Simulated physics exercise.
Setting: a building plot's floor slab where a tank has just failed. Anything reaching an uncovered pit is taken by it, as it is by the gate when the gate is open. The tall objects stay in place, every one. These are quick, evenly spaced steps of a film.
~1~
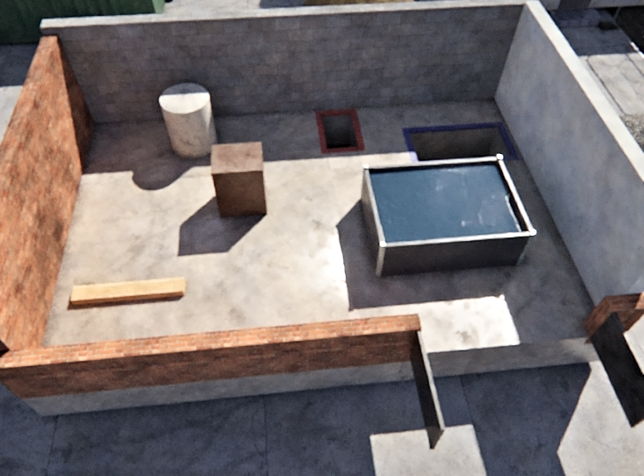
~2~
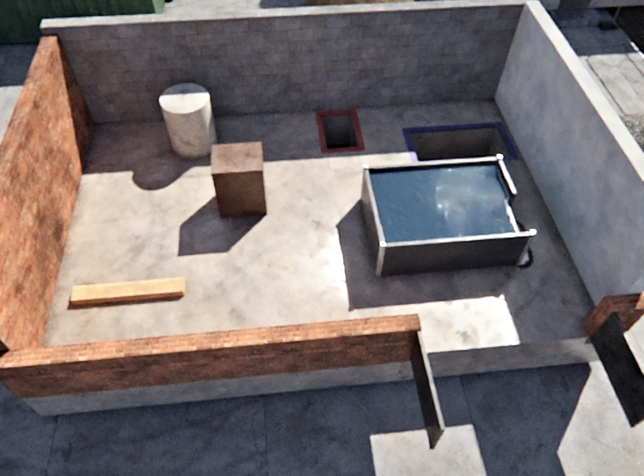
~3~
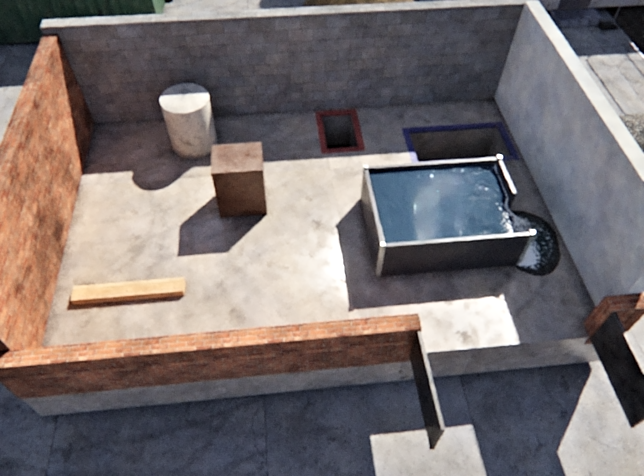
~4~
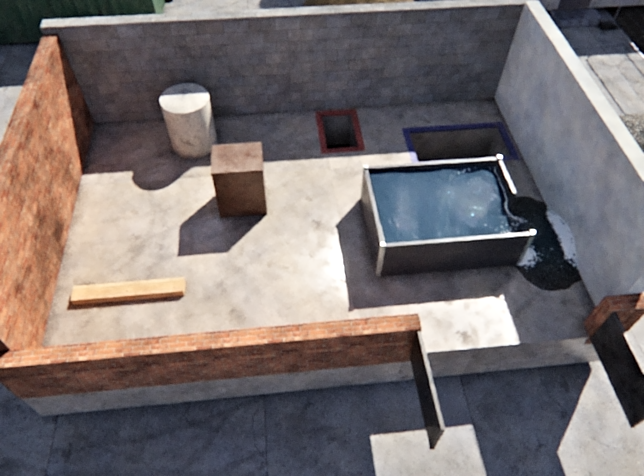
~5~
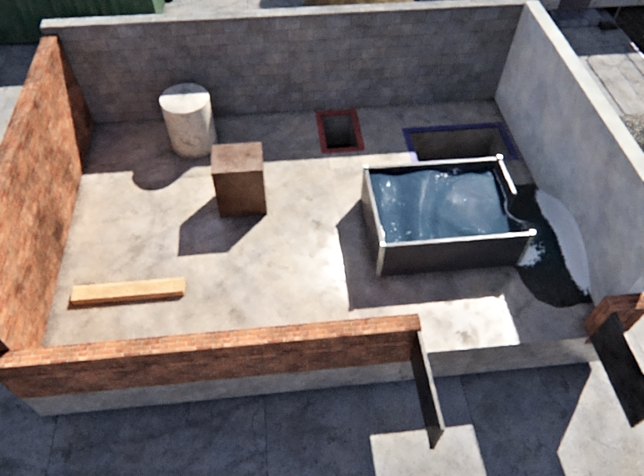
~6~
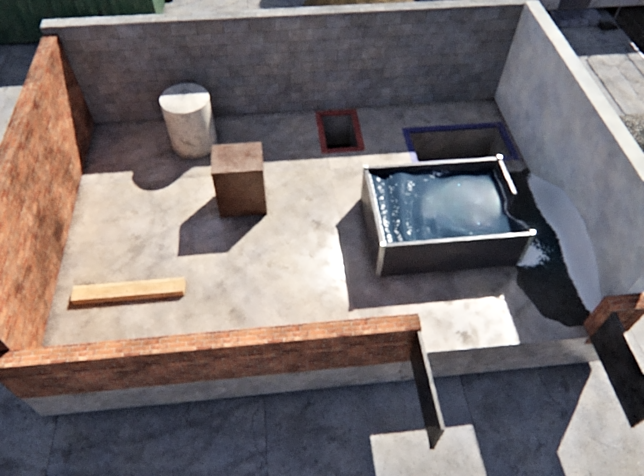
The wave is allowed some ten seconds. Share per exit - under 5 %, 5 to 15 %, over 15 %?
Gate: Over 15 %. Red pit: Under 5 %. Blue pit: Over 15 %.
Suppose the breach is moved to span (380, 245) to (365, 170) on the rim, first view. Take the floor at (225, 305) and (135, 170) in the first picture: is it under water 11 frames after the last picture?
The first would be drenched and the second still unwetted.
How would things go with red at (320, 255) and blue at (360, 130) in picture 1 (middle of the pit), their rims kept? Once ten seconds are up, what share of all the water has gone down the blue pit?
Blue: 20 %.
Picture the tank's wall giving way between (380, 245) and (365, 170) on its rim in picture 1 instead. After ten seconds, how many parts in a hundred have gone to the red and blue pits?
In percent: Red 12, blue 2.
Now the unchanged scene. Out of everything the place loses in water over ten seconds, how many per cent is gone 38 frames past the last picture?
Near 75 in a hundred.
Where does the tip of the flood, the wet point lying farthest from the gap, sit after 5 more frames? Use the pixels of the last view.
My estimate: Roughly (499, 111).
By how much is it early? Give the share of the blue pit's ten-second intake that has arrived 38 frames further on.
Some 75 in a hundred.
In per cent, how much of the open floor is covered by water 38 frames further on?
Roughly 30 percent, I'd say.
A moment on, water covers 10 % of the floor; the gate 2 %, the red pit 0 %, the blue pit 1 %.
Next, water covers 15 % of the floor; the gate 7 %, the red pit 0 %, the blue pit 7 %.
Then, water covers 20 % of the floor; the gate 17 %, the red pit 0 %, the blue pit 14 %.
Later, water covers 30 % of the floor; the gate 27 %, the red pit 0 %, the blue pit 23 %.
In the end, water covers 30 % of the floor; the gate 36 %, the red pit 1 %, the blue pit 30 %.
